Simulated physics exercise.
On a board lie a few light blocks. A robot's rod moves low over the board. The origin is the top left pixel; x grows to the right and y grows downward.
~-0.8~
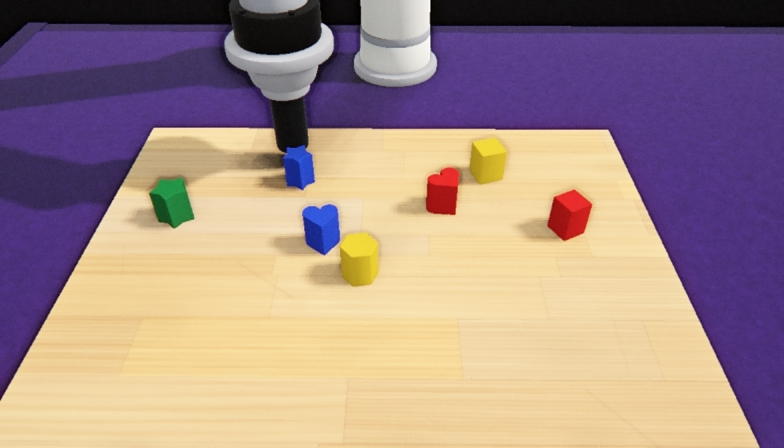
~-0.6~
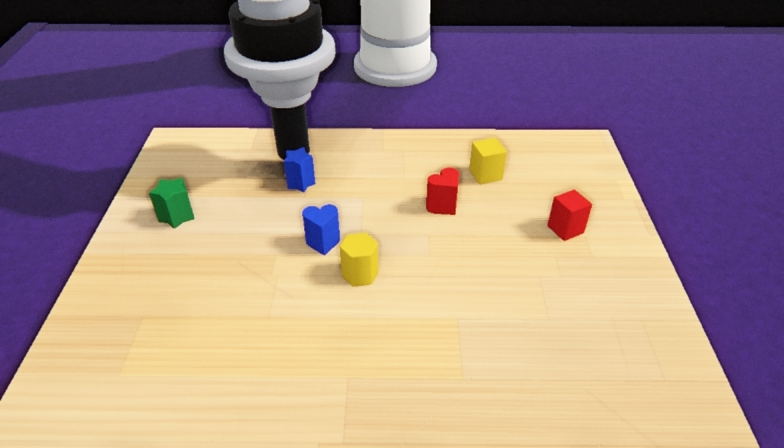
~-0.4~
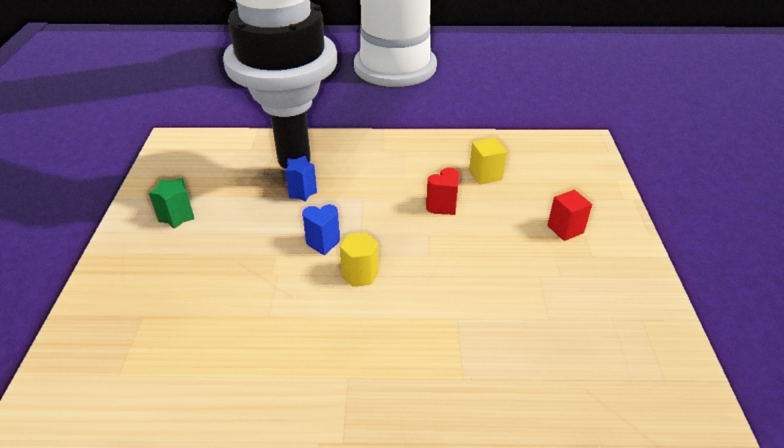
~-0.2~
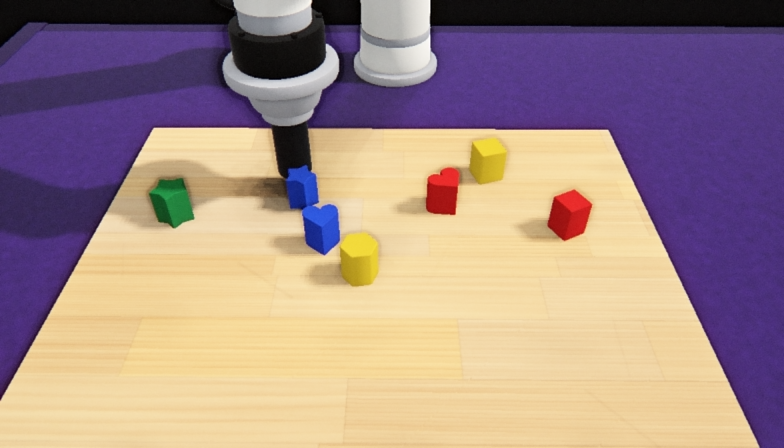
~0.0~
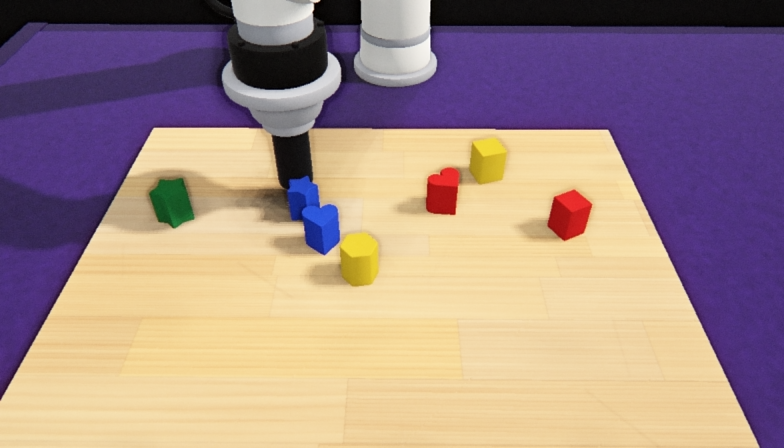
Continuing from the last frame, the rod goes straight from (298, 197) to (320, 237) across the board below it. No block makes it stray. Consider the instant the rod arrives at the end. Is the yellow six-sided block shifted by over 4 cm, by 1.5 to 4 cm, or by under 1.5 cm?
My prediction: Under 1.5 cm.
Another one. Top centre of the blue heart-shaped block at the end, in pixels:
Its top face will be centred at roughly (331, 244).
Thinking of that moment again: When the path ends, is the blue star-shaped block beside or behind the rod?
I believe not.
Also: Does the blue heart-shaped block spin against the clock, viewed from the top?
Answer: Yes.
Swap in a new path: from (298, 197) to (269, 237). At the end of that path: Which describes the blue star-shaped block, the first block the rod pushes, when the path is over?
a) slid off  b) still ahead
a: Slid off.
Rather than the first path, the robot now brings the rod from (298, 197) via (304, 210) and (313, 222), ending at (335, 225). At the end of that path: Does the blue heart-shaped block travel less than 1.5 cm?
I expect not.
The first path, step by step. Halfway along, rod (307, 201); blue star-shaped block (312, 206); blue heart-shaped block (322, 221), turned 35° anticlockwise.
At the end, rod (319, 221); blue star-shaped block (321, 228); blue heart-shaped block (331, 244), turned 30° anticlockwise; yellow six-sided block (363, 249), turned 25° anticlockwise.
